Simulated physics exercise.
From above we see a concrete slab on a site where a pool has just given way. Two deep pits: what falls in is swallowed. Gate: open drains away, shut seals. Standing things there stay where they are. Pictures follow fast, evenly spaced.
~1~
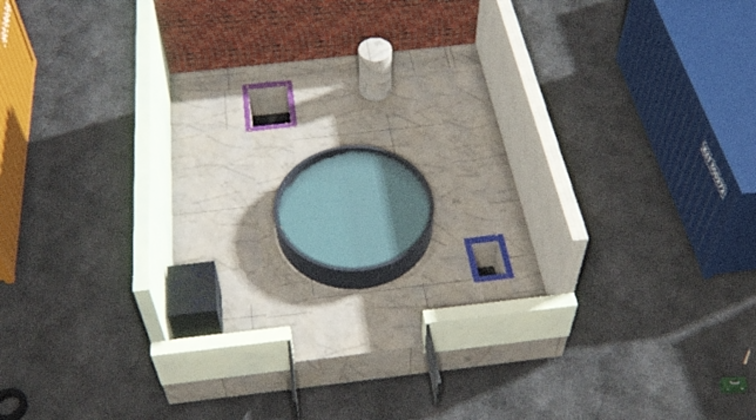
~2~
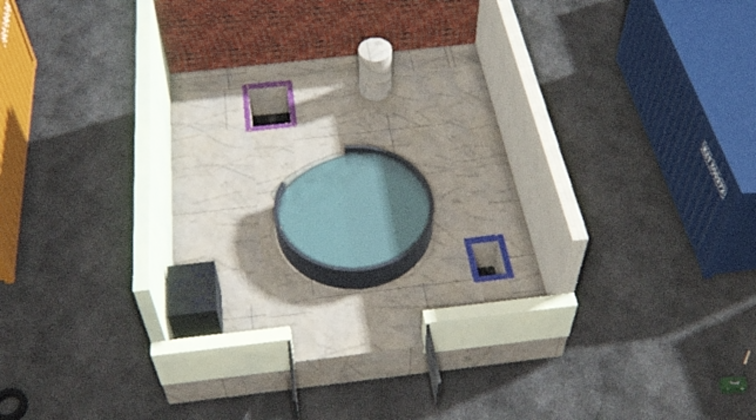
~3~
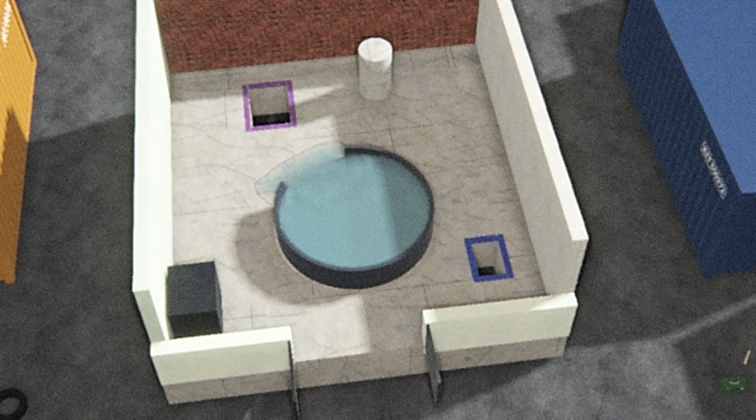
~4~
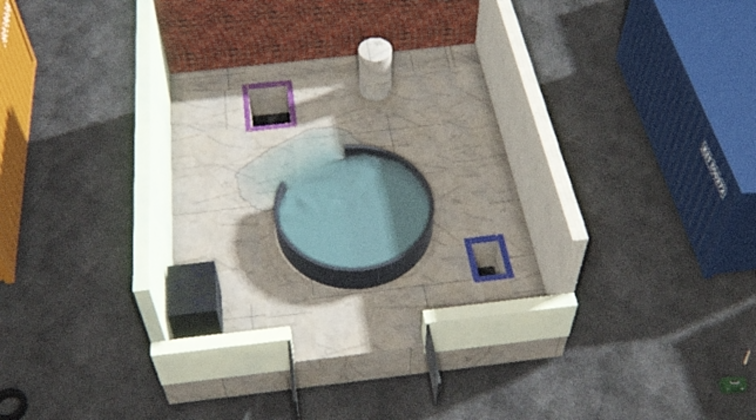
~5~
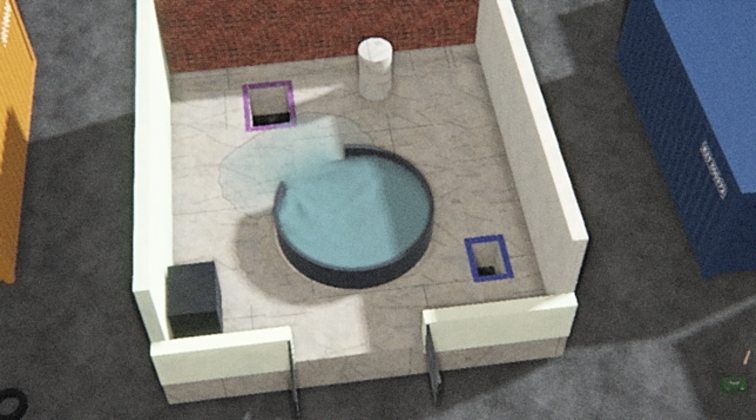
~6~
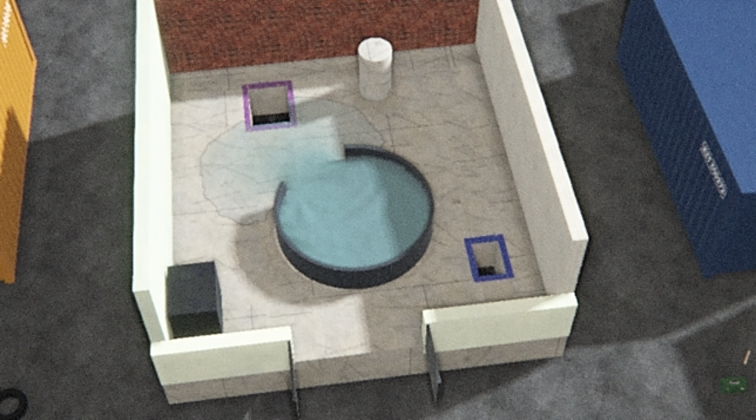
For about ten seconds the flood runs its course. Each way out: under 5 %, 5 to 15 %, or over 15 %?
Gate under 5 %; blue pit under 5 %; purple pit over 15 %.
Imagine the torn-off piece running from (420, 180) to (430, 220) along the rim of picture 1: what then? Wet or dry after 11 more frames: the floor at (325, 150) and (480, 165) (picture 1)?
Respectively: Spared and swamped.
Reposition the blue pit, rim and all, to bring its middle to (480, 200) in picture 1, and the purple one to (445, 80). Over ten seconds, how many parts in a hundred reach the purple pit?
The purple pit takes 12 per cent.
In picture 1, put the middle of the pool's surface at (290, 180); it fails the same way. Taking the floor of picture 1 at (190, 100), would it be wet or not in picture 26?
There: Flooded.
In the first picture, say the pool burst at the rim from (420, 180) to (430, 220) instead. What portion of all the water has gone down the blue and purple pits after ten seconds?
Approximately, blue takes 15 % and purple takes 6 %.
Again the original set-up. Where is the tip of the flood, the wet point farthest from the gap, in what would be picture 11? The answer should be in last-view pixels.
Pixel estimate: (188, 88).
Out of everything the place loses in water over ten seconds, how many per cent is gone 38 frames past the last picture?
Roughly 70 per cent.
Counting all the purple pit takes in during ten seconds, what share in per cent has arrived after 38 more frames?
Working it through, I arrive at 70 %.
A moment on, water covers 25 % of the floor; the gate 0 %, the blue pit 0 %, the purple pit 3 %.
Next, water covers 30 % of the floor; the gate 0 %, the blue pit 0 %, the purple pit 8 %.
Then, water covers 40 % of the floor; the gate 0 %, the blue pit 0 %, the purple pit 16 %.
Later, water covers 50 % of the floor; the gate 0 %, the blue pit 0 %, the purple pit 30 %.
In the end, water covers 85 % of the floor; the gate 0 %, the blue pit 0 %, the purple pit 43 %.
